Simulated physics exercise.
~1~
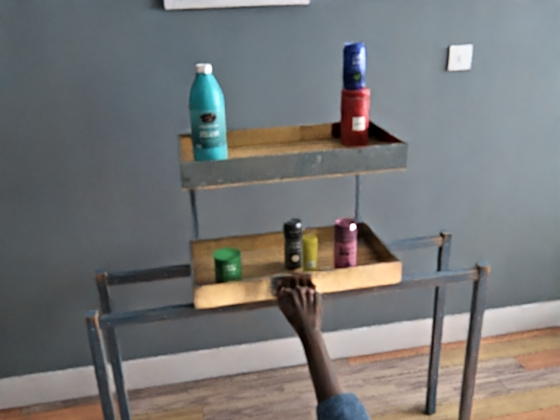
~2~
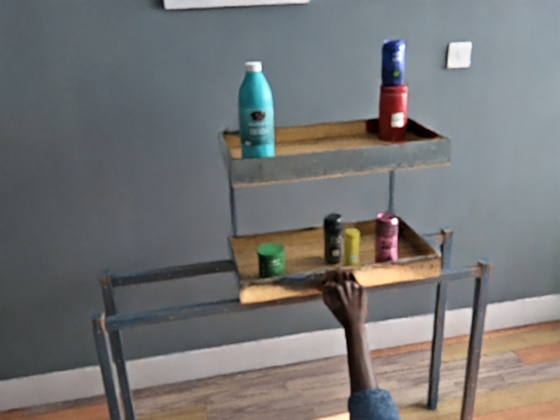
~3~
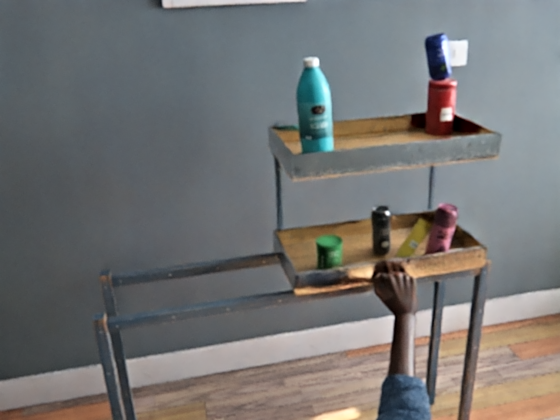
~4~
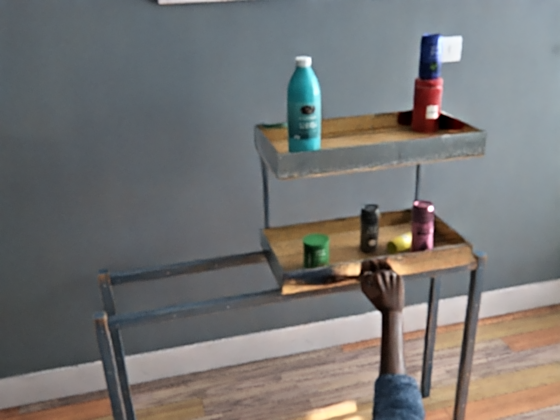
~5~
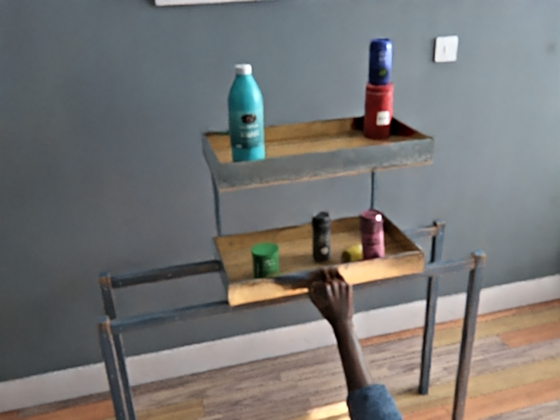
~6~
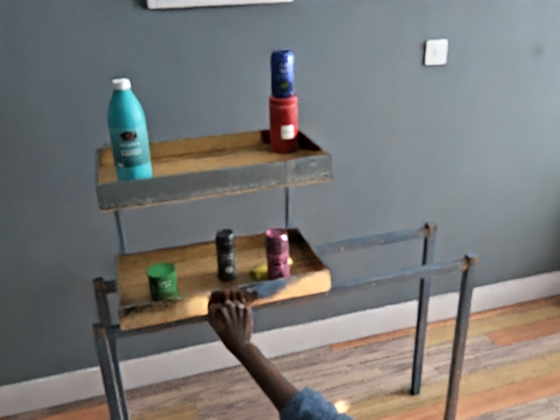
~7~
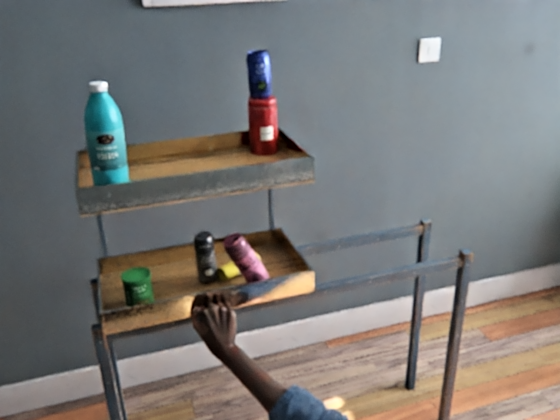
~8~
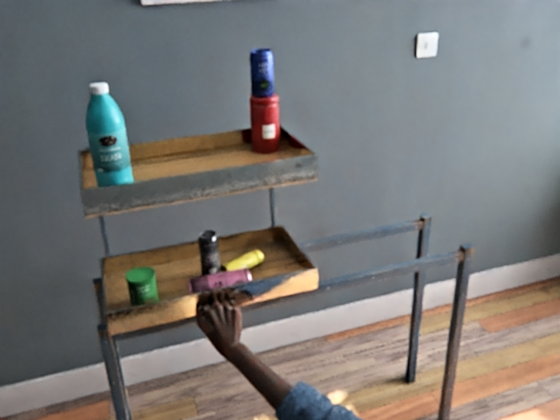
A dark-skinned hand in a blue sleeve grips the front of a two-level wooden tray on metal rails, seen from the front and slightly above against a grey wall. A turquoise bottle and a blue can stacked on a red jar stand on the upper level, with a green tin, grey can, yellow shaker and pink can below. The tray slides right, where the blue can, pink can and shaker lean, and the shaker topples. The tray then travels left, and the pink can tips over. Finally, the pink can and shaker lie flat while everything else stands.
